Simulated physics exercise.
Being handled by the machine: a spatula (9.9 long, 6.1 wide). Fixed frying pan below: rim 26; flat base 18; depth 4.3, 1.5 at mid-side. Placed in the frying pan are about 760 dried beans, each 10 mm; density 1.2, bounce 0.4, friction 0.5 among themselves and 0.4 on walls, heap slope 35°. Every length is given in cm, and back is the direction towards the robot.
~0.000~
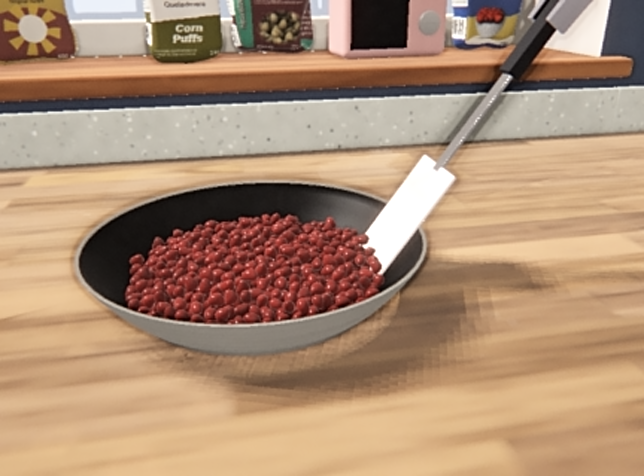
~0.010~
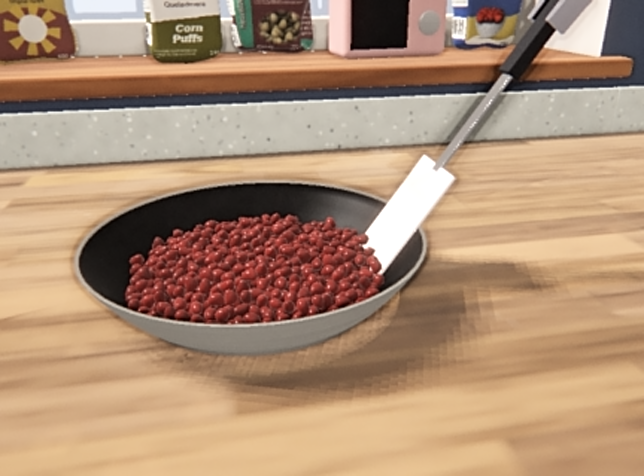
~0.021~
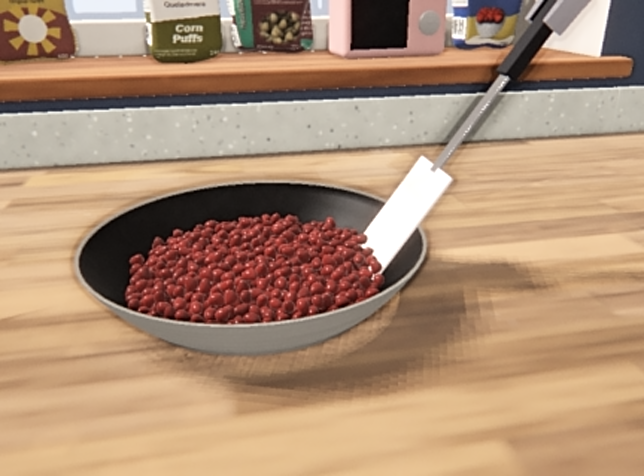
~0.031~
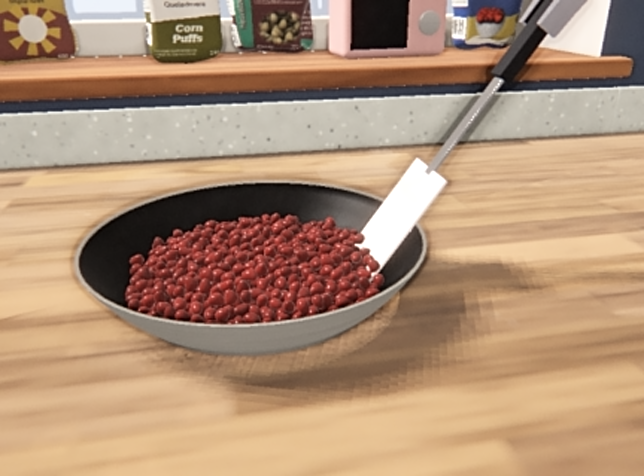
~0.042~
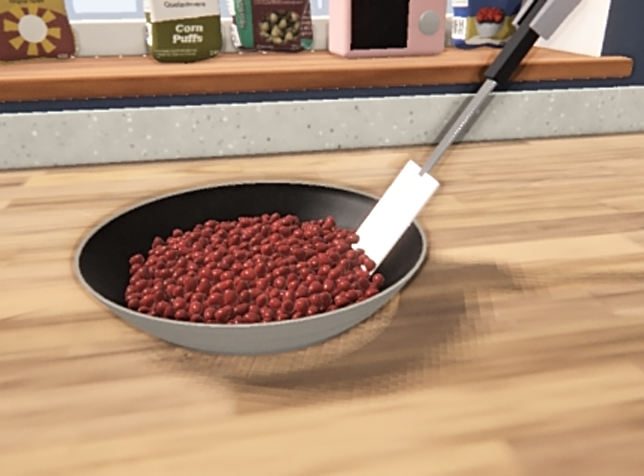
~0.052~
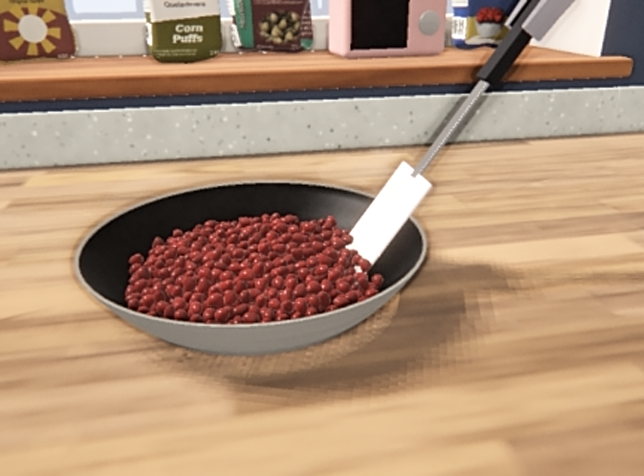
On a wooden counter, a pan held a heap of small dark red beans, and a spatula resting at its right side slid slightly left against them while the heap barely changed.
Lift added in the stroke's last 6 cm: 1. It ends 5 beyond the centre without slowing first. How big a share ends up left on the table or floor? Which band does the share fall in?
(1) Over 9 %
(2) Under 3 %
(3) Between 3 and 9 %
(2) Under 3 %.
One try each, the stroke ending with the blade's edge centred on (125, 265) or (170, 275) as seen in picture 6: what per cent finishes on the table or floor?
First try about 25 percent, second about 5 percent.
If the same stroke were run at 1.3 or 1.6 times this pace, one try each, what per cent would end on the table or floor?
First try around 0 %, second try around 0 %.
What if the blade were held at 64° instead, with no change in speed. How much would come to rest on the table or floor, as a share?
That gives about 0 in a hundred.
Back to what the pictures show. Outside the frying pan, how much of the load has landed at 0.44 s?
0 per cent.
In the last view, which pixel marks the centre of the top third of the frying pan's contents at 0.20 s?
I'd put it somewhere near (213, 257).
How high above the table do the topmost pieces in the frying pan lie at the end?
Peak at rest, approximately 5.5 centimetres.
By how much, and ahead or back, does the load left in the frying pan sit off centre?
It sits near 3.5 centimetres ahead of centre.
After 0.13 s, sloping 54°, highest piece 6 above the table; 758 in the frying pan.
After 0.20 s, sloping 54°, highest piece 5 above the table; 758 in the frying pan.
After 0.44 s, sloping 54°, highest piece 5 above the table; 758 in the frying pan.
After 1.49 s, sloping 54°, highest piece 5 above the table; 758 in the frying pan.
In the end, 758 in the frying pan. That is 0 % on the table or floor.
